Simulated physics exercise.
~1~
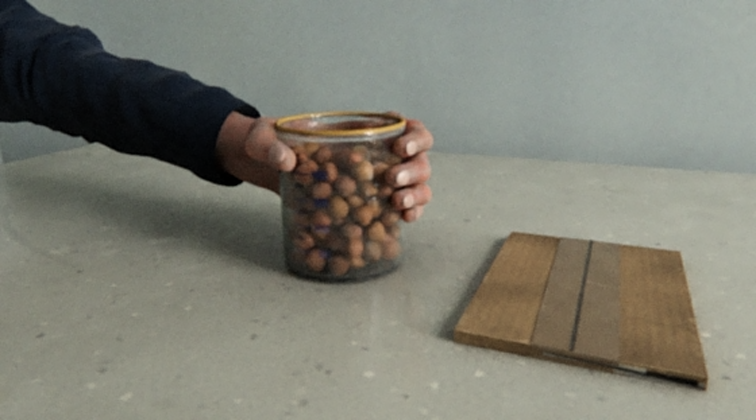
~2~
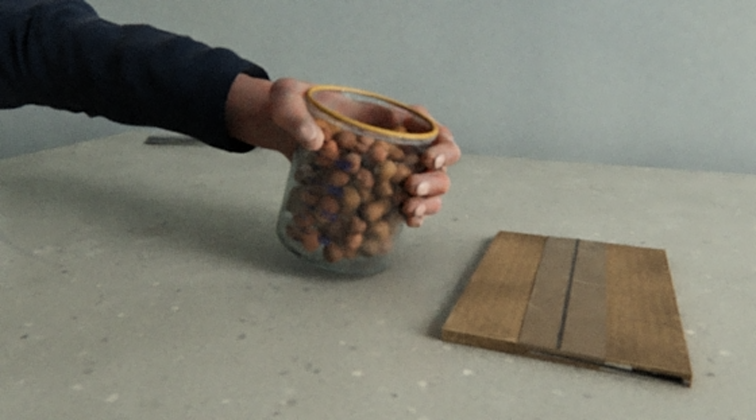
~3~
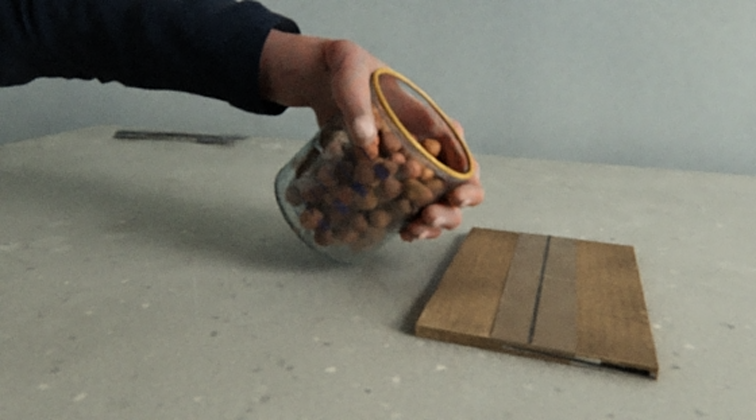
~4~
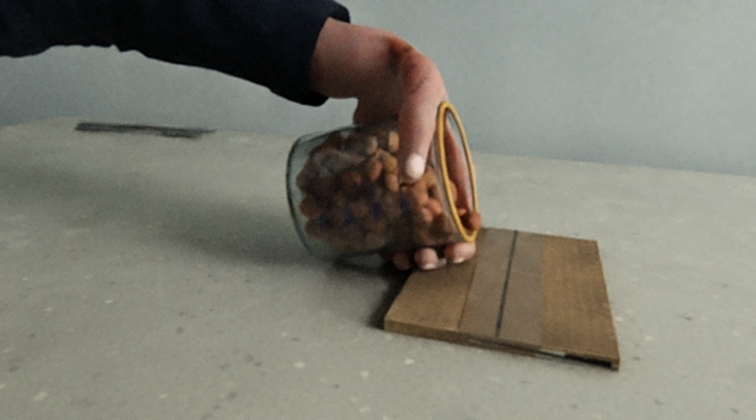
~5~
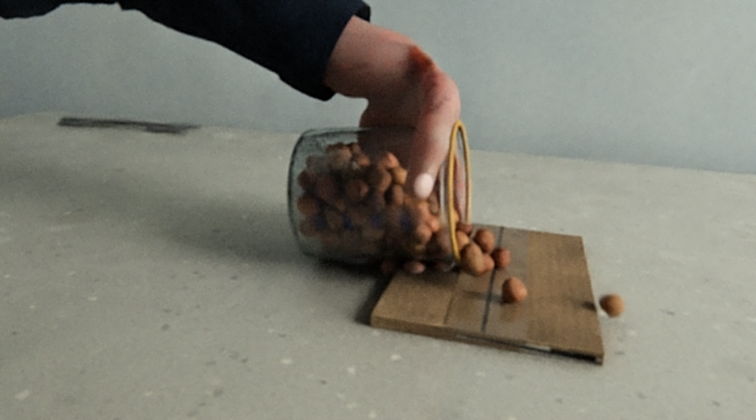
Glass jar of hazelnuts being lifted and tipped rightward by a hand until it lies sideways, spilling several nuts across a wooden board.
